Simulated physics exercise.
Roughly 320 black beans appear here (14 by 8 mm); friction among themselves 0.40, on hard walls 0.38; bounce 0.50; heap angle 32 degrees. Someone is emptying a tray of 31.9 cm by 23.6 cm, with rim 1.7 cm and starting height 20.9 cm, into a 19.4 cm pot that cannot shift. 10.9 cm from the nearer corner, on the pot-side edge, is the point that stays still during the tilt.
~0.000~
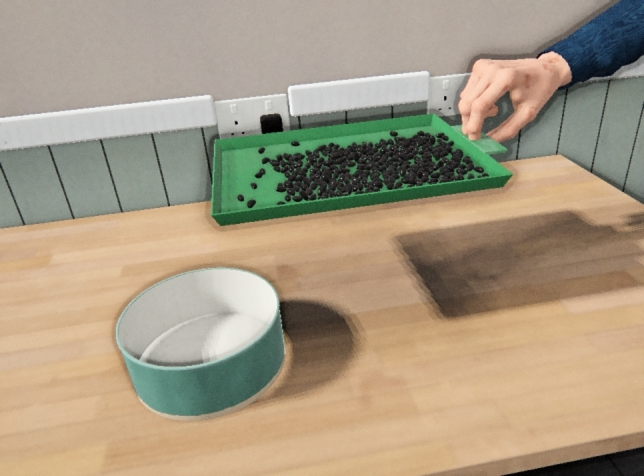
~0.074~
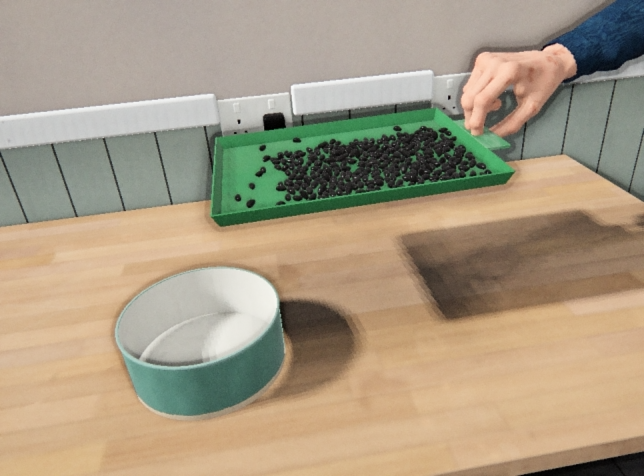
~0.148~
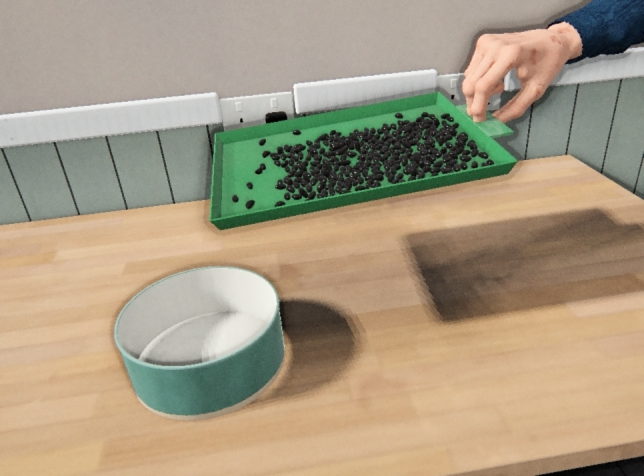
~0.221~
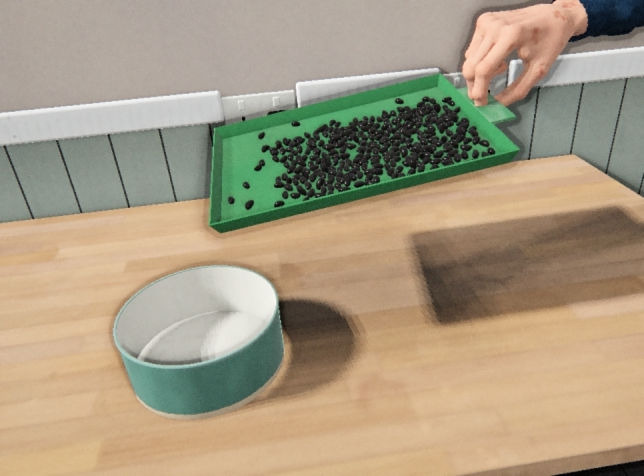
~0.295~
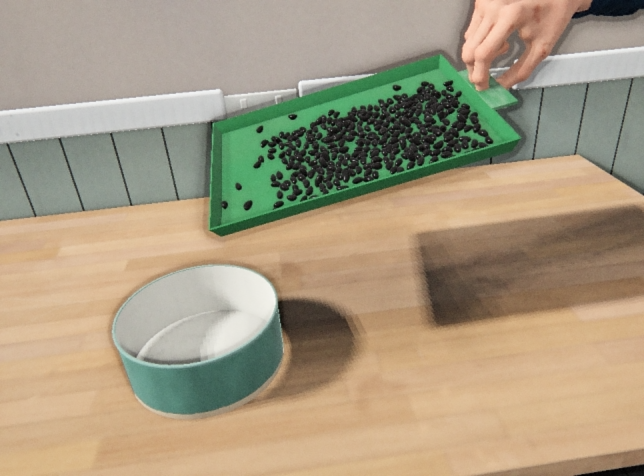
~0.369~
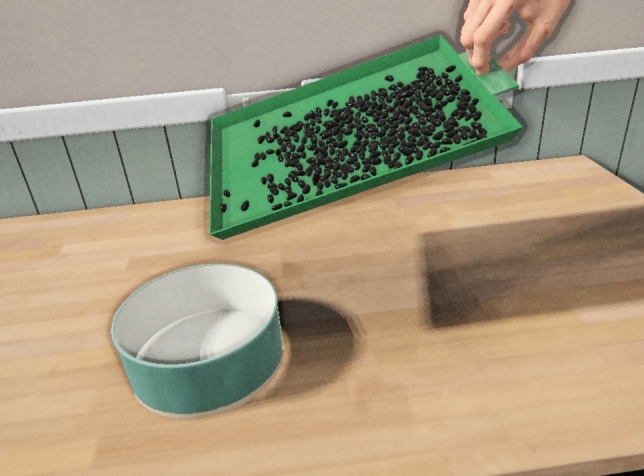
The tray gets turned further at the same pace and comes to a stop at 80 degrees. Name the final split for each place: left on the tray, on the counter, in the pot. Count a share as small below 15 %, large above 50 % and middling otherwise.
Tray: Small. Counter: Small. Pot: Large.
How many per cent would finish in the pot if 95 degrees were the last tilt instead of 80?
Share in the pot: Around 95 %.
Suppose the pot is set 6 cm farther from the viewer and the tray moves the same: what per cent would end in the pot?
Then roughly 45 percent would land in it.
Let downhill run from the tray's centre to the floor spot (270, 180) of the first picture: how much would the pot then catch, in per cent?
I'd say close to 80 %.
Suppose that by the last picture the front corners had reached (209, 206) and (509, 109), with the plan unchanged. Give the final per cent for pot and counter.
You'd end with pot at 40 and counter at 60.
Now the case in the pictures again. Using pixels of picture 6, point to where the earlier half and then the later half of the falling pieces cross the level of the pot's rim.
First near (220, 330), then at (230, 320).
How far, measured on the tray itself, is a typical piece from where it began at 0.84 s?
Roughly 12 cm.
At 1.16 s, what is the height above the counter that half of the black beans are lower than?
Some 10 cm above the counter.
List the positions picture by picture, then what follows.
Tray tilt 0 degrees, front corners at (218, 211) and (504, 173); middle of the pieces at (374, 166); pot at (199, 311), in the first frame.
Tray tilt 1 degrees, front corners at (217, 212) and (507, 169); middle of the pieces at (376, 163), in the second frame.
Tray tilt 5 degrees, front corners at (216, 216) and (509, 159), lowest corner left front; middle of the pieces at (376, 156), in the third frame.
Tray tilt 10 degrees, front corners at (216, 220) and (510, 148), lowest corner left front; middle of the pieces at (376, 147), in the fourth frame.
Tray tilt 14 degrees, front corners at (215, 224) and (511, 137), lowest corner left front; middle of the pieces at (375, 138), in the fifth frame.
Tray tilt 19 degrees, front corners at (216, 228) and (512, 125), lowest corner left front; middle of the pieces at (373, 130); pot at (196, 308). The tray's pace is about 60 degrees a second, in the sixth frame.
After 0.84 s, tilt 48 degrees; the tray holds 95 %, the pot 0 %.
Then, at 1.16 s, tilt 68 degrees; the tray holds 35 %, the pot 45 %.
After 1.57 s, tilt 80 degrees; the tray holds 5 %, the pot 90 %.
In the end, at 2.3 s, tray 0 %, counter 5 %, pot 95 %.
